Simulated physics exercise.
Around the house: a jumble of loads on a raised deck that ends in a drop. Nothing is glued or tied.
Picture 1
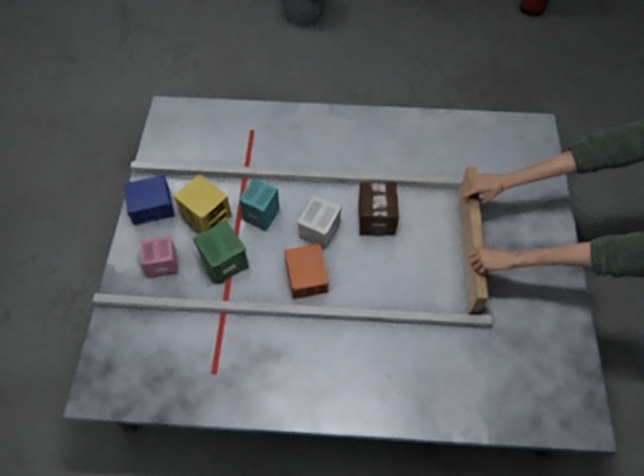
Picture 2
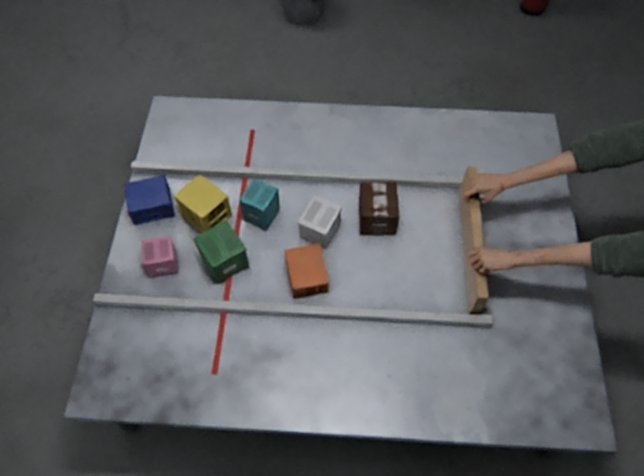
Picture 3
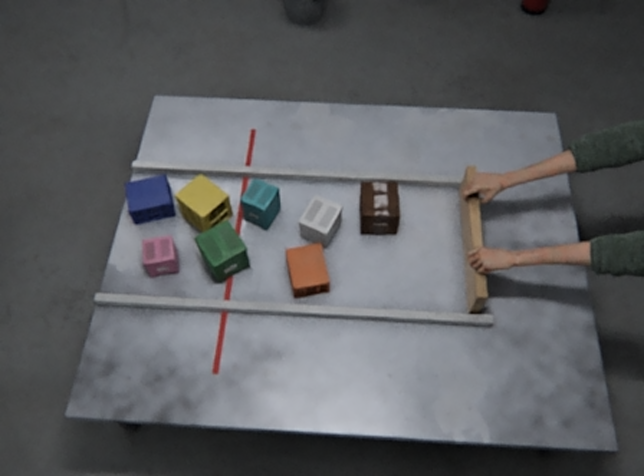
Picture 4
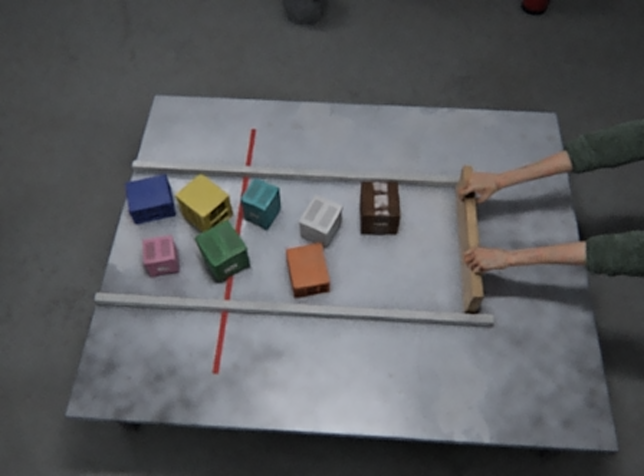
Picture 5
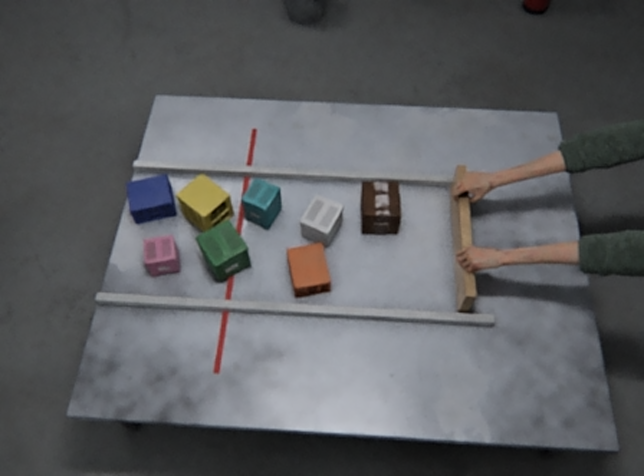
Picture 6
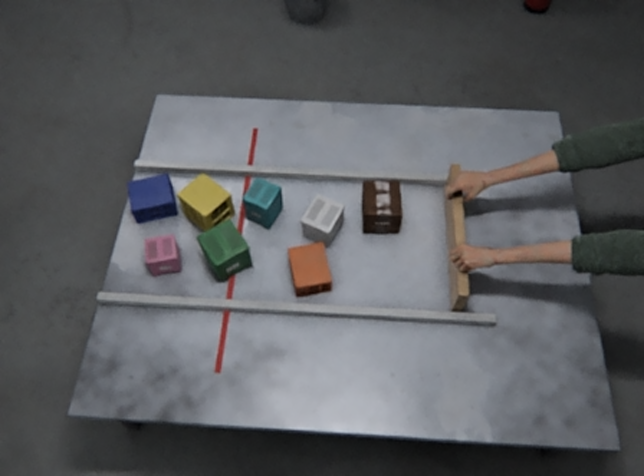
A pale, mottled tabletop fills most of the view, seen from high above at a slight angle, with a plain grey floor around it. Between two long light rails sit blue, yellow, turquoise, pink and green crates at the left near a red tape line, with white, orange and brown ones farther right. Two green-sleeved arms slide a wooden plank slowly leftward a short way, while the crates stay put.
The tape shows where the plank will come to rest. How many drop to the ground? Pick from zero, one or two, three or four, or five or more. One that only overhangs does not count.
The number that fall off is one or two.
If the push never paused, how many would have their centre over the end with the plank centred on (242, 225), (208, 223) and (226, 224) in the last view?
In that order 1, 1 and 1.
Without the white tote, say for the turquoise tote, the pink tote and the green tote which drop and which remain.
The turquoise tote remains up, the pink tote does not fall, the green tote does not fall.
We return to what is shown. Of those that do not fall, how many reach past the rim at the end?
0 of them.
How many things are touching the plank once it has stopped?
2 of them.
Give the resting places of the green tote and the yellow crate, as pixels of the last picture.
About (175, 264), and the other about (157, 193).
Soon after, none off yet; blue crate at rest near (153, 199); pink tote at rest near (164, 256); yellow crate at rest near (207, 205).
After that, none off yet; blue crate moving near (151, 199); pink tote at rest near (164, 256); yellow crate displaced a little near (194, 201).
In the end, the number that fall off is one or two; gone, blue crate.
